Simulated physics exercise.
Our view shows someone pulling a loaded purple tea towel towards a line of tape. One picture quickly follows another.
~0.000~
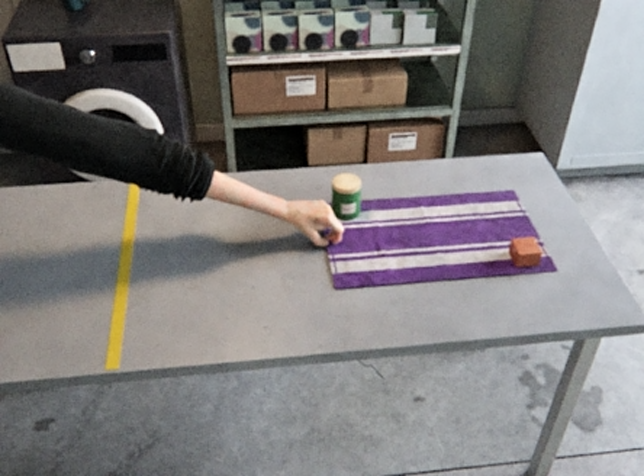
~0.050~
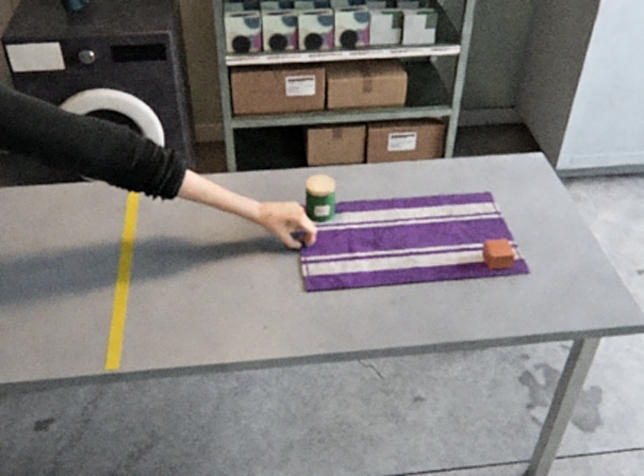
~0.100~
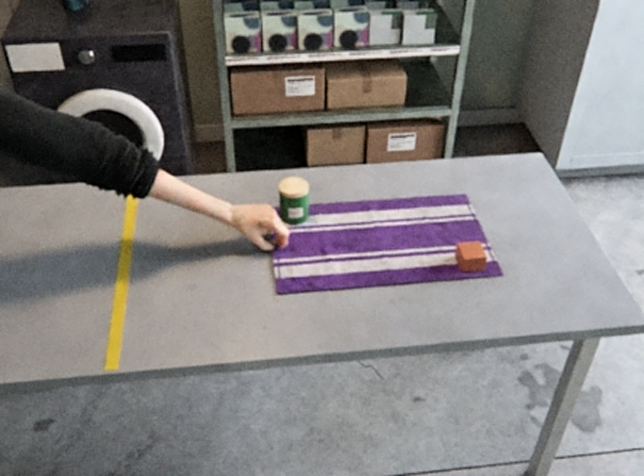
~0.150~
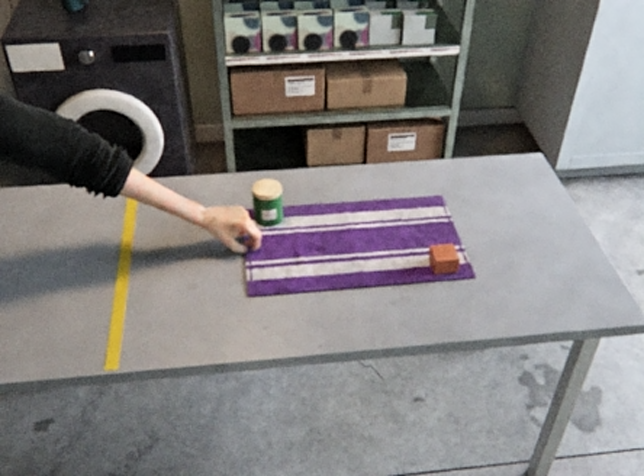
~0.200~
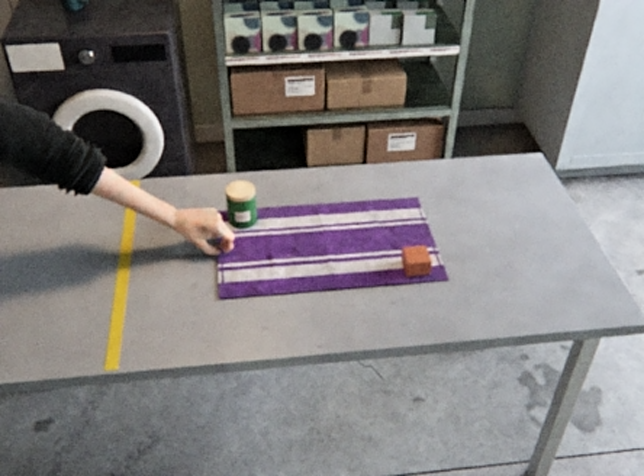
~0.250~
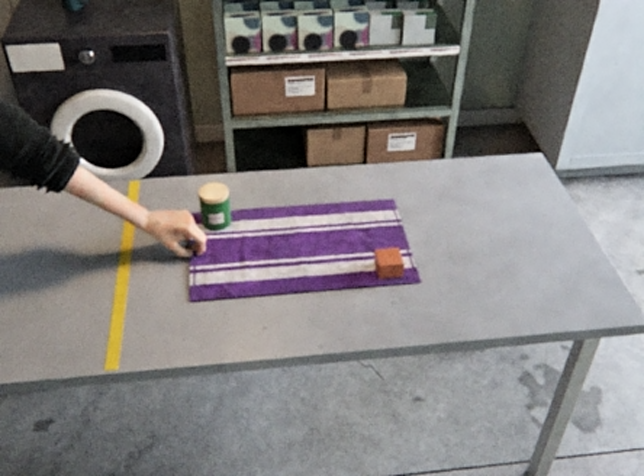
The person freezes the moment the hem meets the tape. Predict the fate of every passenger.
Prediction: The green jar leaves its ride; the orange block keeps riding.
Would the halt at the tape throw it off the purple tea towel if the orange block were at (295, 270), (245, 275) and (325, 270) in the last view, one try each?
In run one it is left in place. In run two it ends up off. In run three it is left in place.
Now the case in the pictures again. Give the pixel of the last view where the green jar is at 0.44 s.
At the stated time, position (119, 214).
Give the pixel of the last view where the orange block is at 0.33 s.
Position at that moment: Near (344, 267).
By 0.33 s, hem short of the tape; green jar on the cloth near (172, 210); orange block on the cloth near (344, 267).
By 0.44 s, hem at the tape; green jar ahead of the hem near (118, 214); orange block on the cloth near (288, 271).
When it is over, hem at the tape; green jar knocked over near (65, 223); orange block on the cloth near (240, 275). The green jar leaves the cloth and the orange block stays on the cloth.
